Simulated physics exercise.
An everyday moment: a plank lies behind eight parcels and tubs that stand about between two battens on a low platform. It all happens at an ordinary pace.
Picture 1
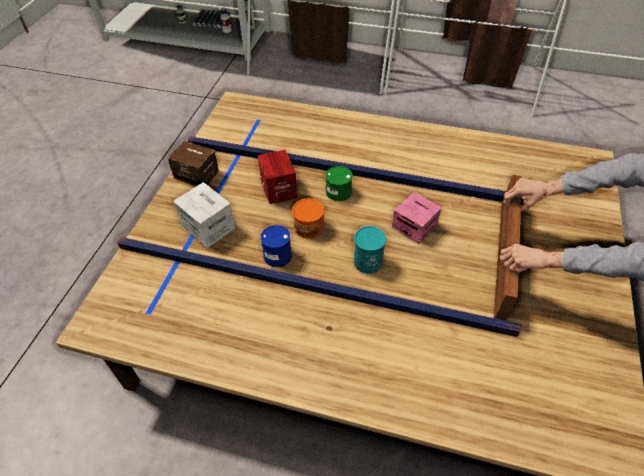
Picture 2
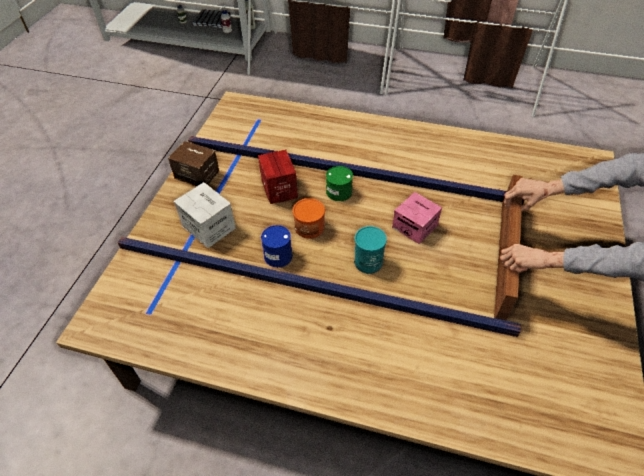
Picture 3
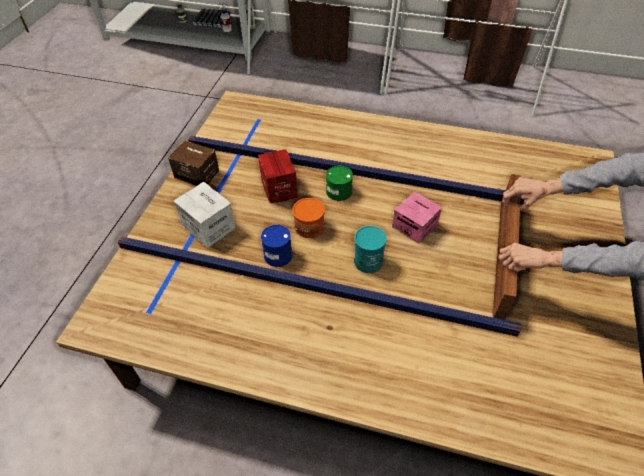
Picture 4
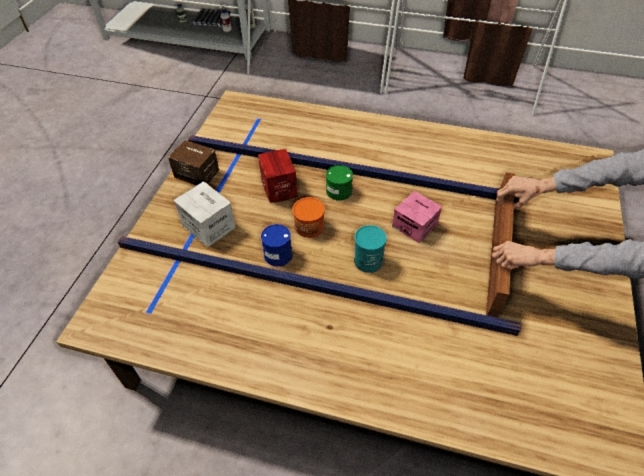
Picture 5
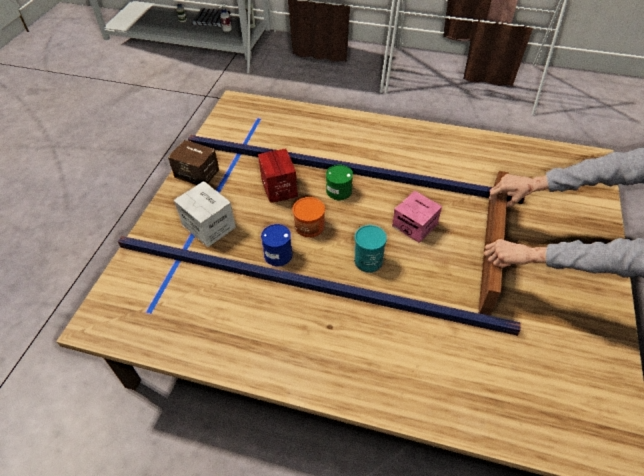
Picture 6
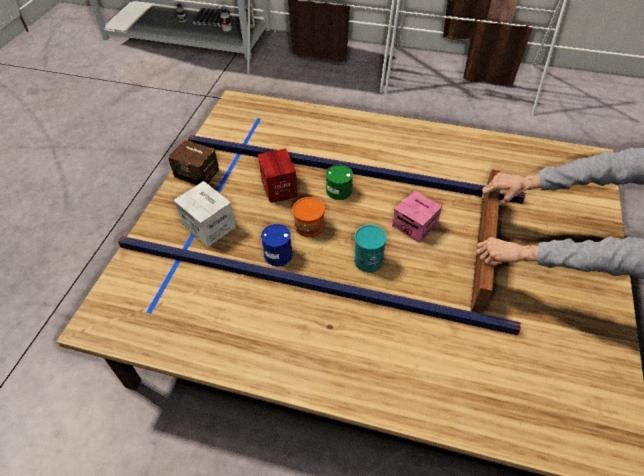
On a low wooden platform, eight boxes and tubs of various colours stand between two dark battens, with a blue line crossing at the left. Two hands at the right hold a plank still at first, then slide it slightly left towards the objects, which all stay where they are.
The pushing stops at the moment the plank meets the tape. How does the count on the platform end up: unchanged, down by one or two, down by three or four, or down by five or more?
Fallen: One or two.
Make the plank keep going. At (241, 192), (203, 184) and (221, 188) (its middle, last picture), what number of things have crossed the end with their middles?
First 0, then 1, then 1.
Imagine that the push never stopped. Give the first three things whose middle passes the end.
First comes the brown box, next the white box, and after that the red box.
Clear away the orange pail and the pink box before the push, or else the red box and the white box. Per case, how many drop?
That makes 0 fallen, then 0 fallen in the other try.
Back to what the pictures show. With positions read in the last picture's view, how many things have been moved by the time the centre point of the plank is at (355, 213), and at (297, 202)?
3 at one spot and 6 at the other.
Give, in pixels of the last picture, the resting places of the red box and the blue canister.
First object about (192, 148); second object about (172, 231).
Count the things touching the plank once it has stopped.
In total, 4.
Soon after, none off yet; brown box at rest near (194, 164); white box at rest near (206, 214); red box at rest near (278, 176).
Then, none off yet; brown box at rest near (194, 164); white box at rest near (206, 214); red box moved a little near (260, 170).
At rest, the number that fall off is one or two; fallen, brown box.
